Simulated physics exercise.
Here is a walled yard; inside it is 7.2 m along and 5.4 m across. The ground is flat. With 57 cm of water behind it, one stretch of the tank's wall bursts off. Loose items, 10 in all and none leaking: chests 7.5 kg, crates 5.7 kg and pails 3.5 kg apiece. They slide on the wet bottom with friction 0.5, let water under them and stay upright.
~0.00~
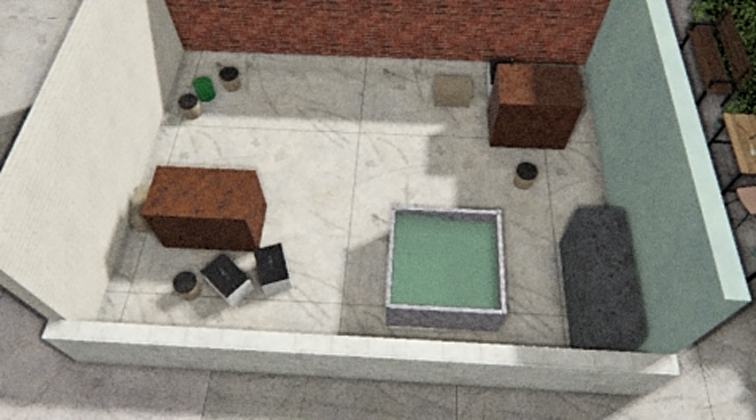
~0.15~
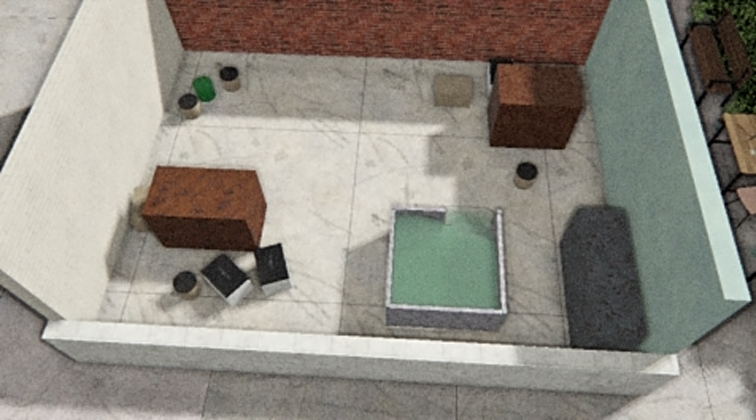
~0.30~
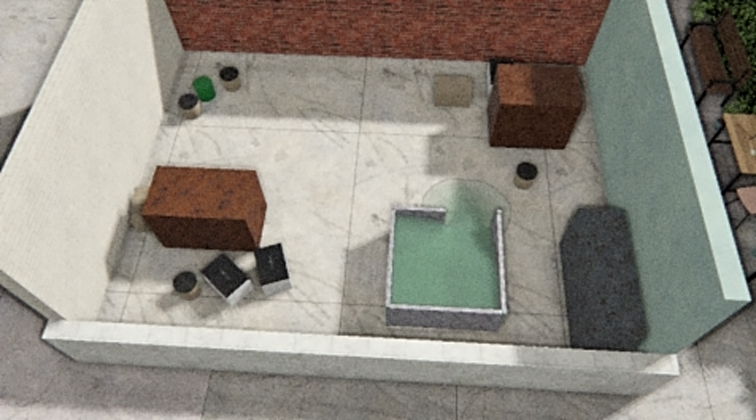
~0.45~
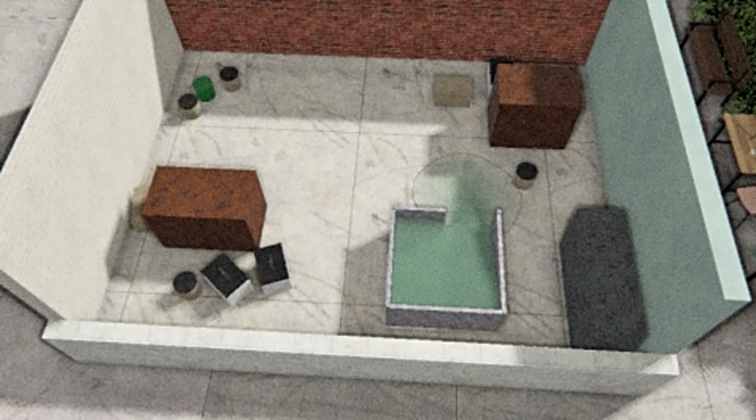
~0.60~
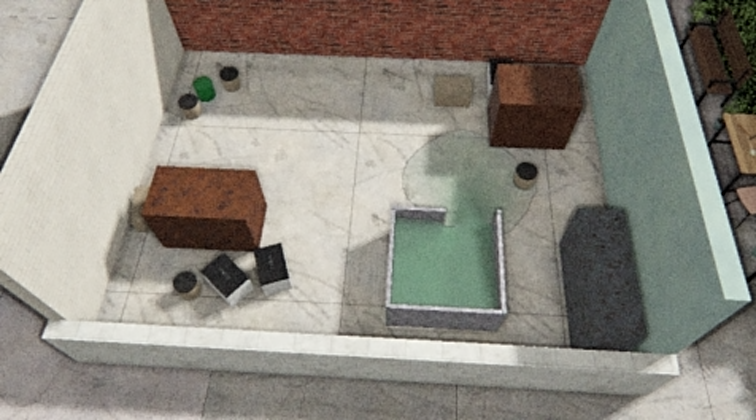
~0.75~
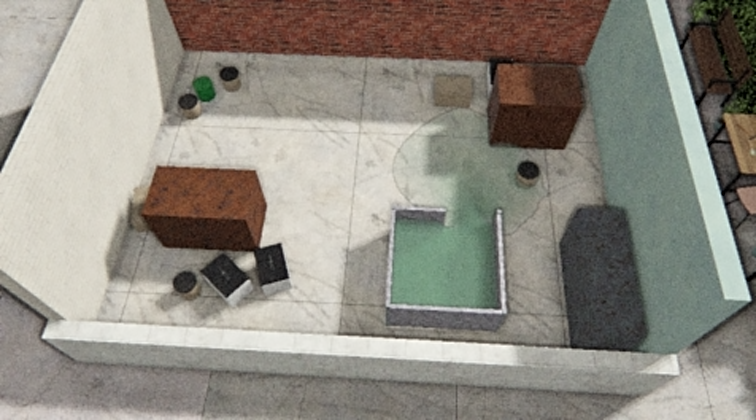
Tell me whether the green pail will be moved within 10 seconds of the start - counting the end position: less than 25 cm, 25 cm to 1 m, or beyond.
Green pail ends far away.
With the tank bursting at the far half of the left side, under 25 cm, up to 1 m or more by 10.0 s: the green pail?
Then the green pail slides a little.
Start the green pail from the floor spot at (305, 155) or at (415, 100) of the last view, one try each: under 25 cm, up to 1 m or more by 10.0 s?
In turn: It barely shifts; it ends far away.
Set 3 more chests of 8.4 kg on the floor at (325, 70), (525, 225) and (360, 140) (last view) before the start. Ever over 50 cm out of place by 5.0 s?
In turn: Past it, short of it, under.
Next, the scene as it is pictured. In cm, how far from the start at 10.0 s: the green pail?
Roughly 150 cm.
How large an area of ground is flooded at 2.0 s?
Some 13 m2.
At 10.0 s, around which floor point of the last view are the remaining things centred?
At about (248, 203).
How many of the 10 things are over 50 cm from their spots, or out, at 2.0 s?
2 of them.
After 2.0 s the green pail is near (202, 83), 0.0 m from its start, aground; 2 afloat.
After 4.5 s the green pail is near (202, 83), 0.0 m from its start, aground; 2 afloat.
After 7.0 s the green pail is near (190, 95), 0.3 m from its start, afloat; 5 afloat.
After 10.0 s the green pail is near (176, 158), 1.6 m from its start, afloat; 5 afloat.
